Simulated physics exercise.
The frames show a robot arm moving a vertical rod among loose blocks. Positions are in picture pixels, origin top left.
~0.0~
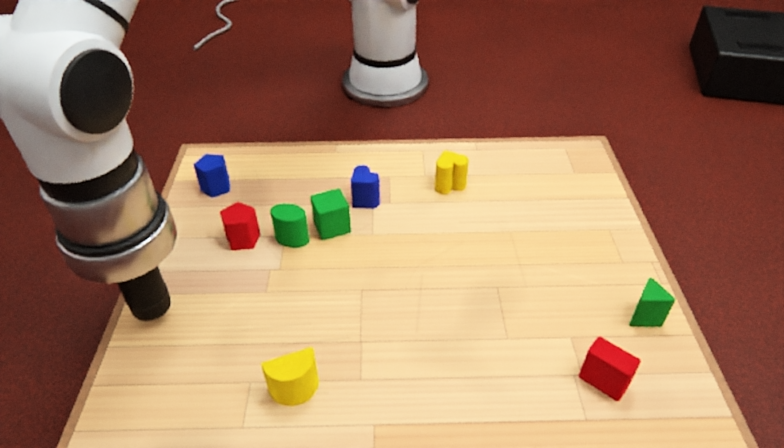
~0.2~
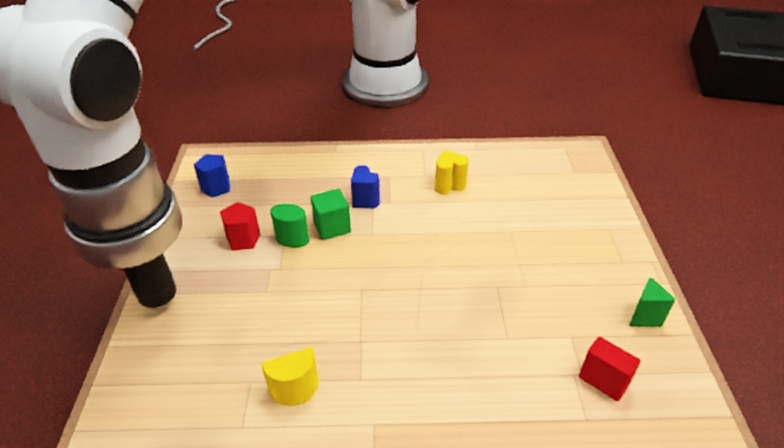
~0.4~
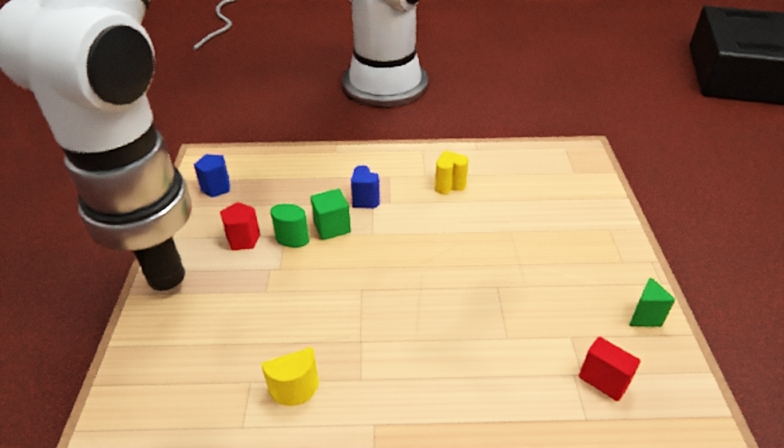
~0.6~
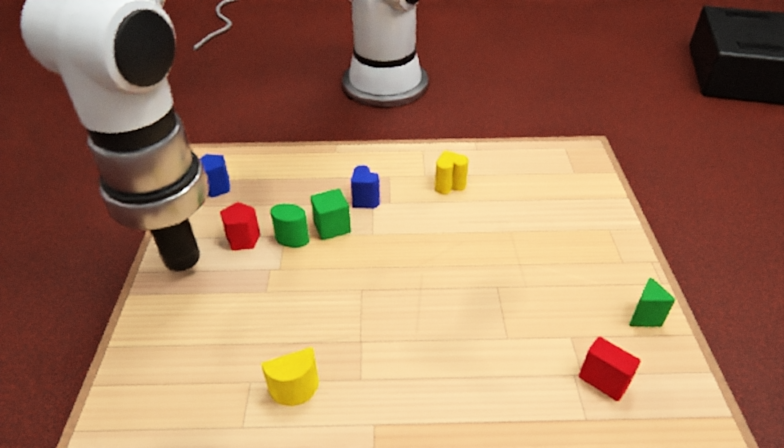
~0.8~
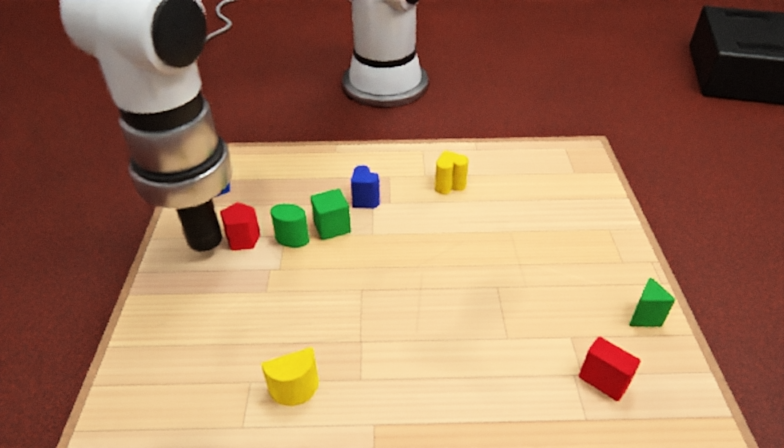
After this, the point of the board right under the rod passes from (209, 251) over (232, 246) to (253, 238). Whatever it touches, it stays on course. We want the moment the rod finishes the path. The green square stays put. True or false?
That statement is accurate.
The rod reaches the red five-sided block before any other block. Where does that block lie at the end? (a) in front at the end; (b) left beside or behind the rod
I'll go with a - in front at the end.
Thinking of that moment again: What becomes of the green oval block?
It is carried off its spot.
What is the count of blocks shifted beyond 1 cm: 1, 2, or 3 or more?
In total, two blocks get moved by over 1 cm.
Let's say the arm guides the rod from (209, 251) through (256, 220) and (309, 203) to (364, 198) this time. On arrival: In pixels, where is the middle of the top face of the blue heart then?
The point I'd pick in the picture is (394, 174).
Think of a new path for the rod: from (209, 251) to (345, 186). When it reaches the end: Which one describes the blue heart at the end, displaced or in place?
From what I can tell, it won't keep its place.
The first path, step by step. Halfway along, rod (229, 235); red five-sided block (256, 207).
At the end, rod (251, 227); red five-sided block (275, 198), turned 15° anticlockwise; green oval block (303, 209), turned 45° clockwise; green square still.
